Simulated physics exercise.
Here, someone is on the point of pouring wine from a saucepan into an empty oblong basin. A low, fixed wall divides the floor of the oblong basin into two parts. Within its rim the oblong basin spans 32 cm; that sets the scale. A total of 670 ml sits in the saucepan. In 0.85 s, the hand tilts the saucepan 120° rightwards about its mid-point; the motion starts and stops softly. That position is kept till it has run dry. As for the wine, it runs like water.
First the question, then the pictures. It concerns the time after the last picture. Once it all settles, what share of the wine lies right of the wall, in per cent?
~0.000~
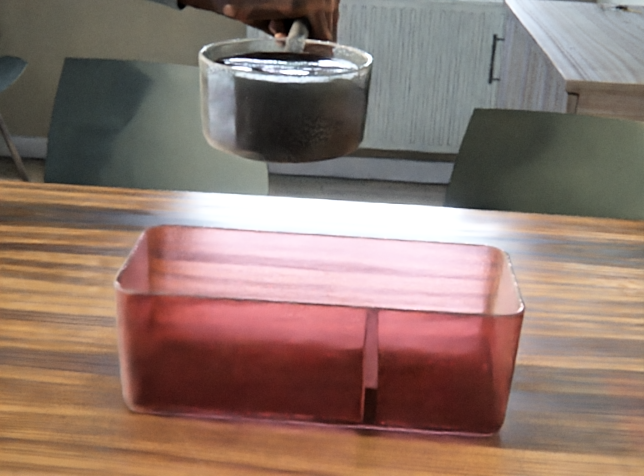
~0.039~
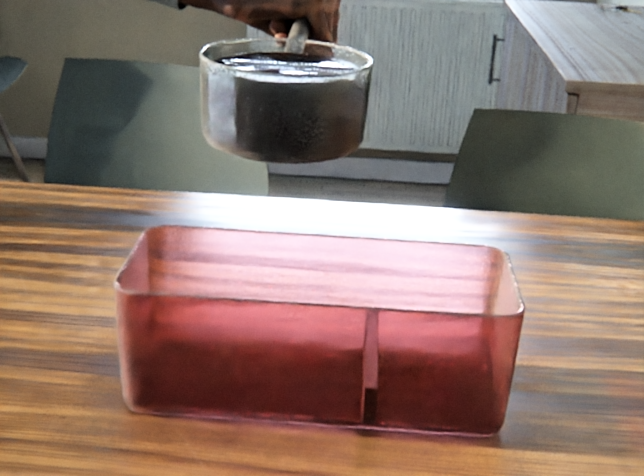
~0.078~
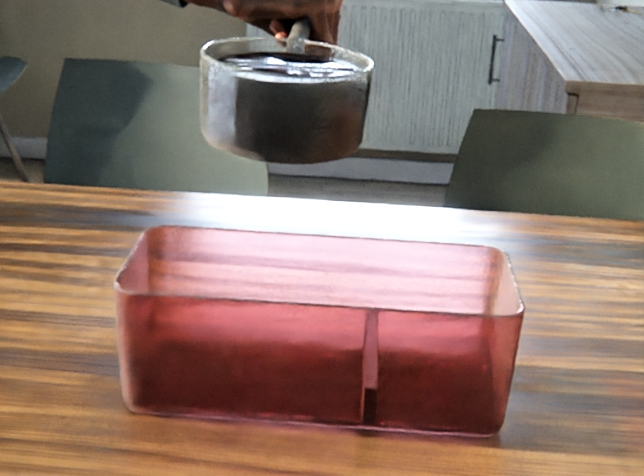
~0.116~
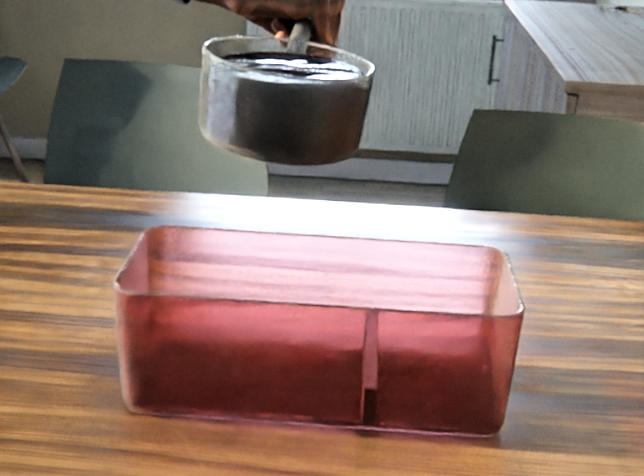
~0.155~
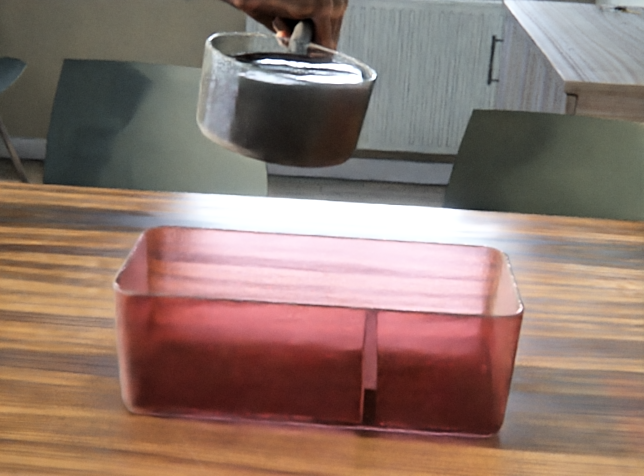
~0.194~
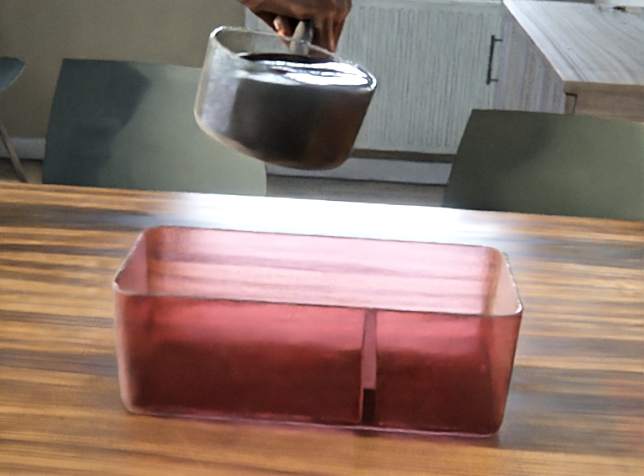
64 %.
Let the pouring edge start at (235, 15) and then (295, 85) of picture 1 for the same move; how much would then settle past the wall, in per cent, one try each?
I'd expect close to 10 per cent and then close to 25 per cent.
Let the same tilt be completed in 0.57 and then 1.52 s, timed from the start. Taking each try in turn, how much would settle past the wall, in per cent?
I'd expect close to 50 per cent and then close to 75 per cent.
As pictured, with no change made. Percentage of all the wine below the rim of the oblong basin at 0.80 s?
About 88 per cent.
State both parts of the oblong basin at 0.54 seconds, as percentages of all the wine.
Left roughly 0, right roughly 20.
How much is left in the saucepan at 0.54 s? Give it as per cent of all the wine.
Some 36 % of it is still there.
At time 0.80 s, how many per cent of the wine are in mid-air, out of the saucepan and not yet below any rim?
Near 10 percent.
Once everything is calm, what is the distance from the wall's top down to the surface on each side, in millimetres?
Left side: Around 26 mm. Right side: Around 4 mm.
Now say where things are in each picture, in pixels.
In the first picture, it leans 0°; its right rim is at (370, 63); the wine meets the walls at (207, 64) and (366, 73); the oblong basin's rim runs from (131, 257) to (515, 282); the wall's top is at (371, 350).
In the second picture, it leans 1°; its right rim is at (371, 65); the wine meets the walls at (207, 63) and (367, 74).
In the third picture, it leans 2°; its right rim is at (371, 68); the wine meets the walls at (208, 63) and (368, 75).
In the fourth picture, it leans 5°; its right rim is at (373, 72); the wine meets the walls at (209, 63) and (369, 76).
In the fifth picture, it leans 10°; its right rim is at (374, 79); the wine meets the walls at (209, 63) and (371, 78).
In the sixth picture, it leans 15°; its right rim is at (374, 87); the wine meets the walls at (210, 64) and (373, 80).
After 0.54 s the tilt is 85° and 37 per cent is still to pour, 0 is left of the wall and 19 right of it.
After 0.80 s the tilt is 119° and 2 per cent is still to pour, 17 is left of the wall and 71 right of it.
After 1.06 s the tilt is 120° and 0 per cent is still to pour, 31 is left of the wall and 67 right of it.
After 1.35 s the tilt is 120° and 0 per cent is still to pour, 34 is left of the wall and 64 right of it.
In the end 34 per cent lies left of the wall, 64 right of it and 2 outside.
